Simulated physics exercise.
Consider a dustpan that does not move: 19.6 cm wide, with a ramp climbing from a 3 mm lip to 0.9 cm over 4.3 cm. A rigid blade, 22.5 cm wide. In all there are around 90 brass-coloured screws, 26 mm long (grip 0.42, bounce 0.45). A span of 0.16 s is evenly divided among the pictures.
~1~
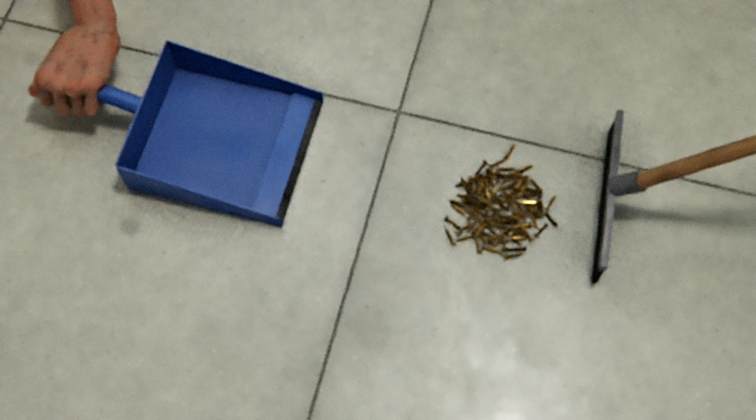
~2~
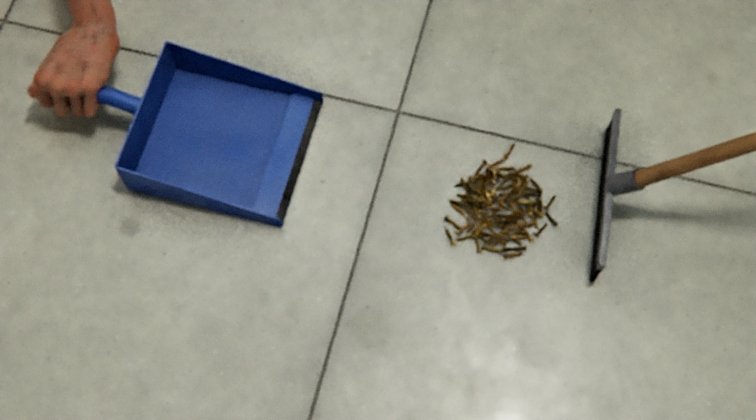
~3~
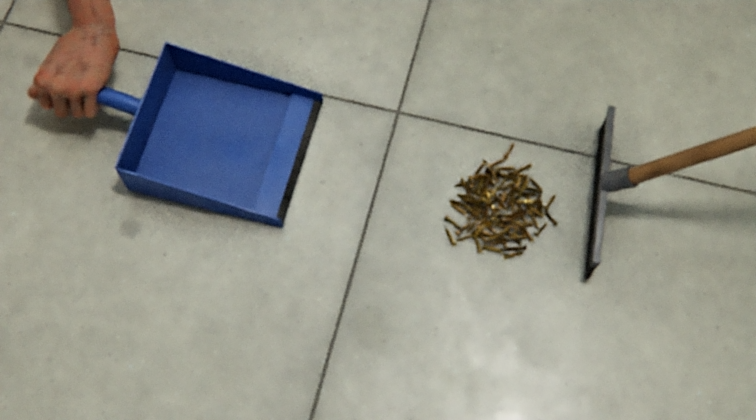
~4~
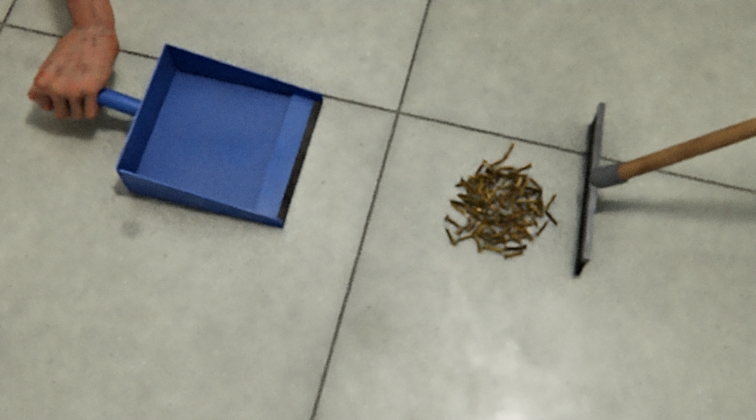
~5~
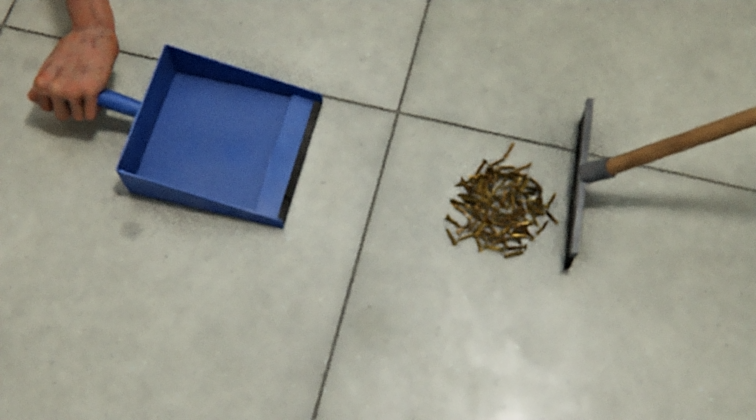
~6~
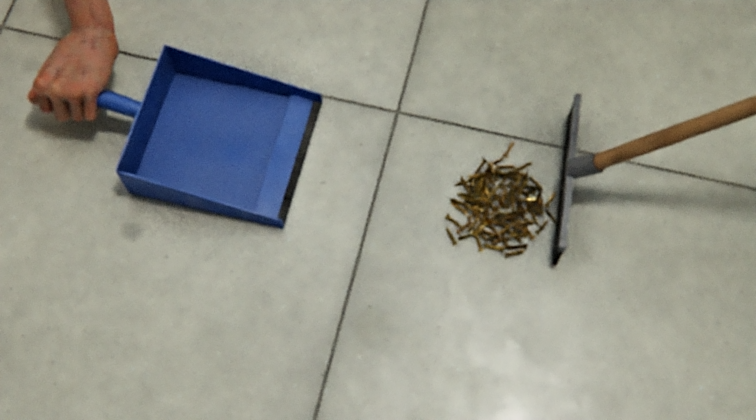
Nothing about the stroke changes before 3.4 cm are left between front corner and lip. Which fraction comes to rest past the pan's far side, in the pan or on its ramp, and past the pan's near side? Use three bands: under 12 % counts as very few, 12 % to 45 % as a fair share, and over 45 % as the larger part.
Past the pan's far side: Very few; in the pan or on its ramp: Very few; past the pan's near side: Very few.
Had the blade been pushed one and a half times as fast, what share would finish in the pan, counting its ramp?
In that case roughly 5 percent.
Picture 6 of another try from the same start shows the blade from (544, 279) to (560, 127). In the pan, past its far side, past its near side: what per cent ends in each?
The pan gets 0, the far side 0 and the near side 45.
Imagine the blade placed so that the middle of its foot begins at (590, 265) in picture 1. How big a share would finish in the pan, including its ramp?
Estimate: ~ 20 %.
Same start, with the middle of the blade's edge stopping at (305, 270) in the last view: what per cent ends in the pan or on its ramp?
Roughly 0 percent.
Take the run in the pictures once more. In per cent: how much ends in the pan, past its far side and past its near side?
In per cent - far side 5, pan 5, near side 5.
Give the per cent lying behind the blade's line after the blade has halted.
I'd say close to 20 per cent.
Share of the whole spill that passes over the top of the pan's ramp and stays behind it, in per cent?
Close to 0 per cent.
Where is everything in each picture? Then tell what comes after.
The first frame shows blade from (603, 267) to (619, 116), moved 0.0 cm, 0 of the pieces shifted so far; middle of the pieces at (495, 213); pan at (214, 140).
The second frame shows blade from (601, 265) to (616, 115), moved 0.3 cm, 0 of the pieces shifted so far; middle of the pieces at (495, 212).
The third frame shows blade from (595, 263) to (610, 113), moved 1.0 cm, 0 of the pieces shifted so far; middle of the pieces at (495, 212).
The fourth frame shows blade from (586, 258) to (601, 109), moved 2.3 cm, 0 of the pieces shifted so far; middle of the pieces at (495, 212).
The fifth frame shows blade from (574, 253) to (589, 105), moved 3.9 cm, 0 of the pieces shifted so far; middle of the pieces at (496, 211).
The sixth frame shows blade from (562, 248) to (577, 100), moved 5.5 cm, 0 of the pieces shifted so far; middle of the pieces at (495, 211); pan at (214, 144).
Then, 0.31 s after the last picture, middle of the blade 20 cm from the lip; 0 % over the lip, far side 5 %, near side 0 %.
Then, 0.51 s after the last picture, middle of the blade 10 cm from the lip; 0 % over the lip, far side 5 %, near side 5 %.
Then, 0.83 s after the last picture, middle of the blade 4 cm from the lip; 5 % over the lip, far side 5 %, near side 5 %.
In the end, far side 5 %, pan 5 %, near side 5 %, in front of the lip or behind the blade 85 %.
